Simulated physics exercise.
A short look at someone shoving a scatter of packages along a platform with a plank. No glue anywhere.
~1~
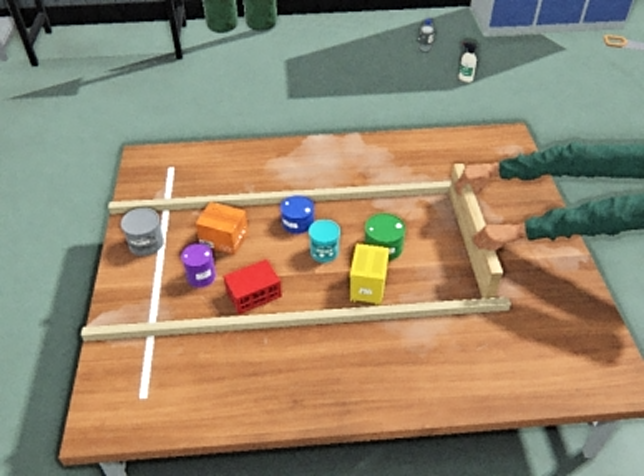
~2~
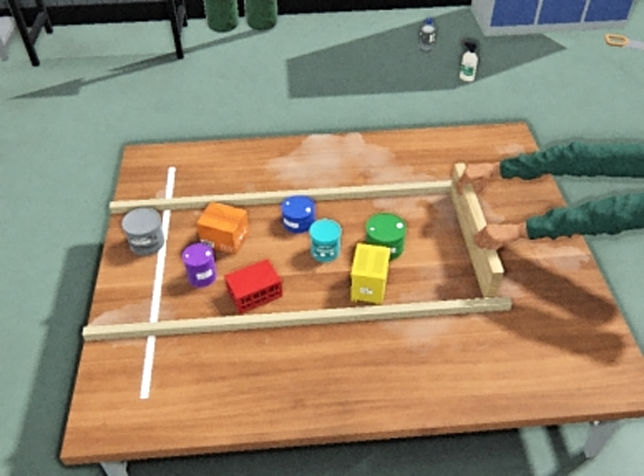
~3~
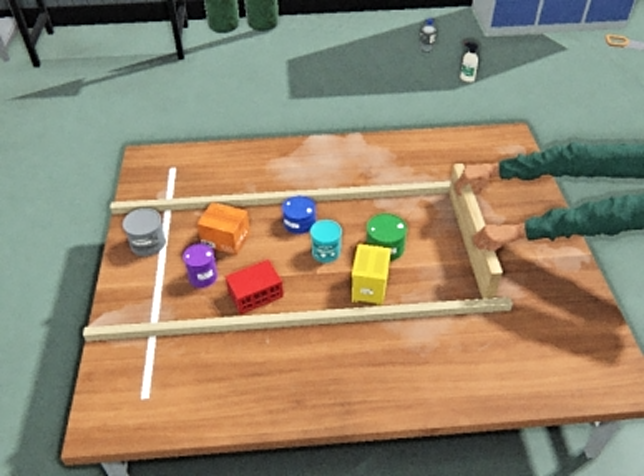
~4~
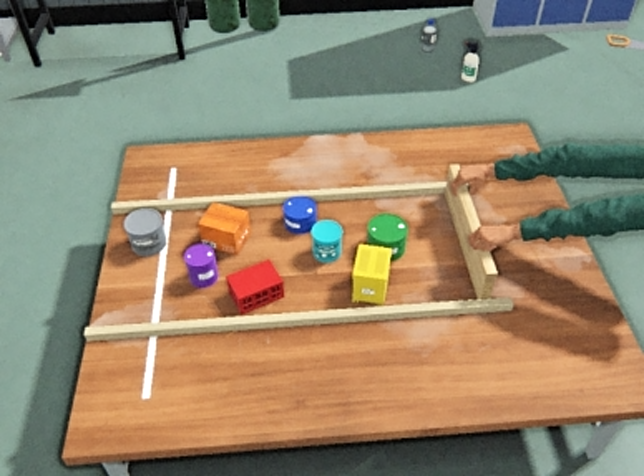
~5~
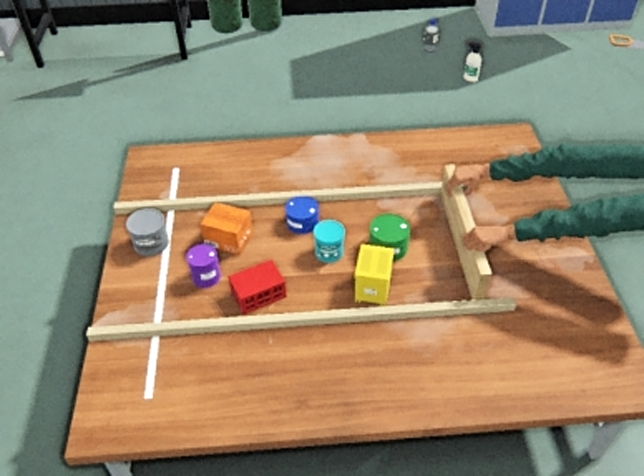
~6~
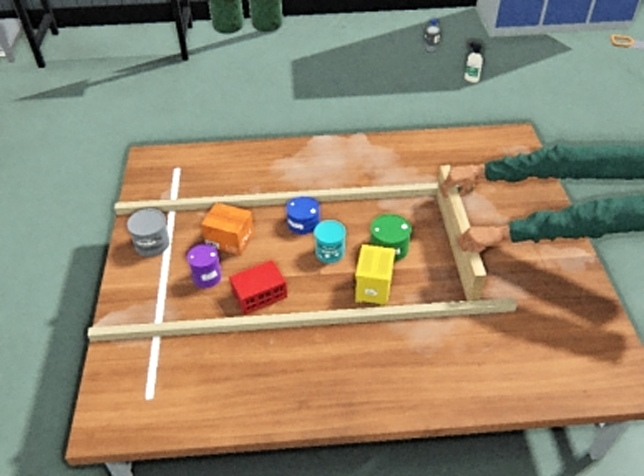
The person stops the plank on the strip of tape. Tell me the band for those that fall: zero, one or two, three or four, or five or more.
The number that fall off is one or two.
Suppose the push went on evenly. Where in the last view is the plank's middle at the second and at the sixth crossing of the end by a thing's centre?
First at (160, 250), next at (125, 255).
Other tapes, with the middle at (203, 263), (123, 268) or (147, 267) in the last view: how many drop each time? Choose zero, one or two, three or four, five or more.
Taking them in turn, no fall at all; at least five; at least five.
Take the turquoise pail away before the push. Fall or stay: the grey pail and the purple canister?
The grey pail comes down; the purple canister survives.
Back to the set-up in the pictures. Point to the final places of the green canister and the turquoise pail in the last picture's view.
The green canister stops around (144, 254); the turquoise pail around (107, 259).
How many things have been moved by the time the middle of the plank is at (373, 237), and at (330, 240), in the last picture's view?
At the one place 3, at the other 3.
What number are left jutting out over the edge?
That would be 3.
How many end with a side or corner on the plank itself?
That makes 3.
Soon after, none off yet; grey pail at rest near (150, 233); purple canister at rest near (205, 266); orange box at rest near (228, 229).
After that, none off yet; grey pail at rest near (150, 233); purple canister displaced a little near (188, 271); orange box displaced a little near (208, 225).
In the end, the number that fall off is one or two; gone, grey pail.
